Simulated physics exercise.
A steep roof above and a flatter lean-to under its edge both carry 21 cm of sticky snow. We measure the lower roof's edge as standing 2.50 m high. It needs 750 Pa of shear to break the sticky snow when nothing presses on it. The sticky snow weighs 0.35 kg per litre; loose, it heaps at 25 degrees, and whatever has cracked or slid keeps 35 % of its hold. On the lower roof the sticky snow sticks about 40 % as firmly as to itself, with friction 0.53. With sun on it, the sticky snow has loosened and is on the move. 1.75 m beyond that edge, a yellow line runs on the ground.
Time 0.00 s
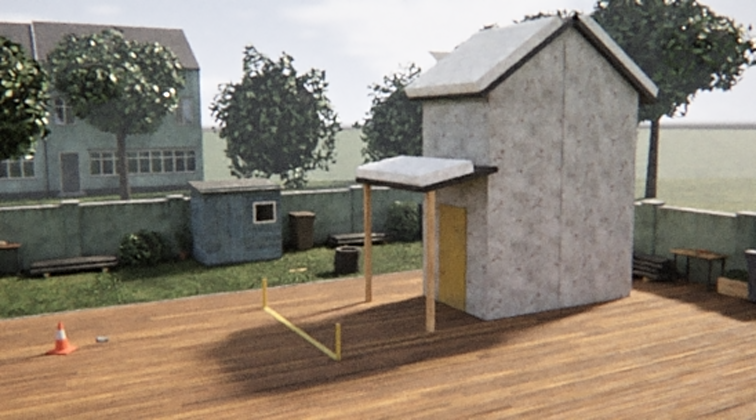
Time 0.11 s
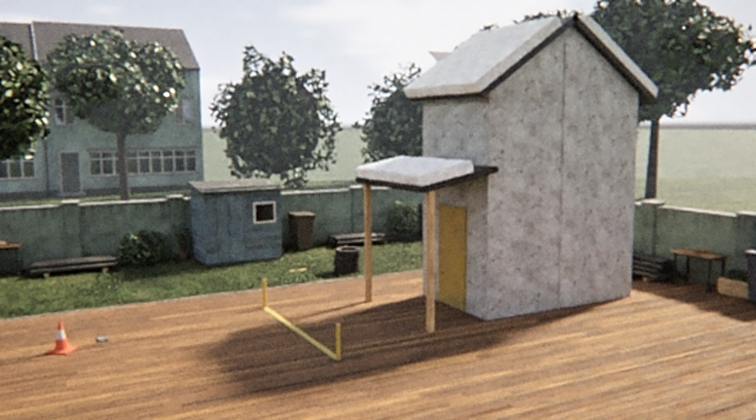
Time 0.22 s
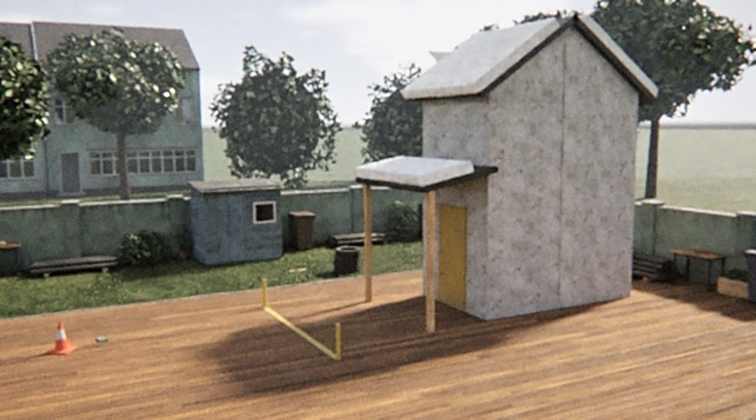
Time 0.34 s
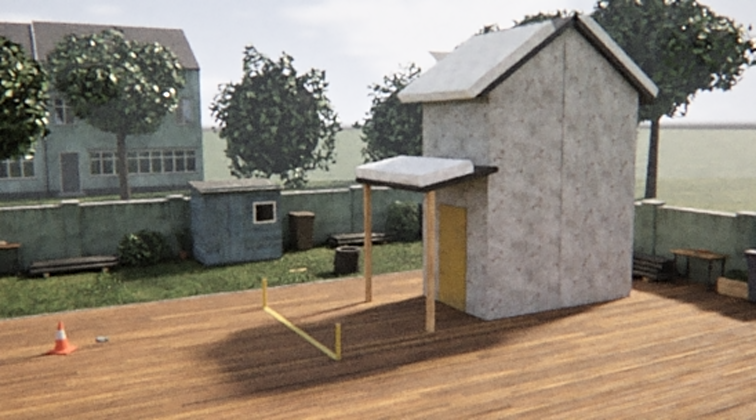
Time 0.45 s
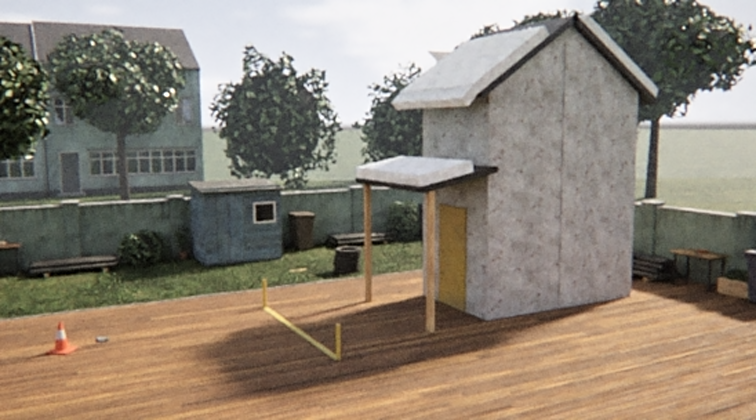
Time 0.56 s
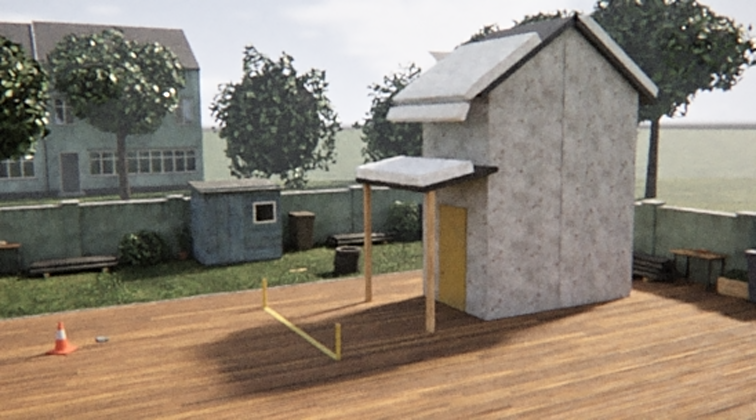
A thick slab of snow slid slowly down the left side of the tall grey shed's steep roof, poked out past the edge above the snowy lean-to, and began to crack and bend downward.
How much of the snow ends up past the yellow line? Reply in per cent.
About 38 %.
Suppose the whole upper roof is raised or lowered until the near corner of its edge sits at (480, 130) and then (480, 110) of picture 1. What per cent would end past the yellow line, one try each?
7 per cent, then 30 per cent.
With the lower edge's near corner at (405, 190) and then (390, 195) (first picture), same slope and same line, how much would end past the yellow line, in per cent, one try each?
Try 1: Near 40 %; try 2: Near 30 %.
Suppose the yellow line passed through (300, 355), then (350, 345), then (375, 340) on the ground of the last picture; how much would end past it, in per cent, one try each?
In order, some 35, 45 and 55 percent would end past it.
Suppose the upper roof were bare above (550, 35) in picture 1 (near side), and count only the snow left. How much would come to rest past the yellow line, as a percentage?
Result: Approx. 35 %.
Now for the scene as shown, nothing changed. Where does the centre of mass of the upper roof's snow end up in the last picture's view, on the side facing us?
Around (319, 325).
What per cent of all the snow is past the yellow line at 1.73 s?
10 percent.
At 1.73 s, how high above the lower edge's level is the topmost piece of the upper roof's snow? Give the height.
At that moment the top of the snow is about 0.4 m above the lower edge.
After 1.10 s, none is below the lower edge and 0 % is past the line.
After 1.73 s, 65 % is below the lower edge and 9 % is past the line.
After 2.37 s, 65 % is below the lower edge and 38 % is past the line.
After 3.00 s, 65 % is below the lower edge and 38 % is past the line.
After 3.10 s, at the end, 65 % is below the lower edge and 38 % is past the line.
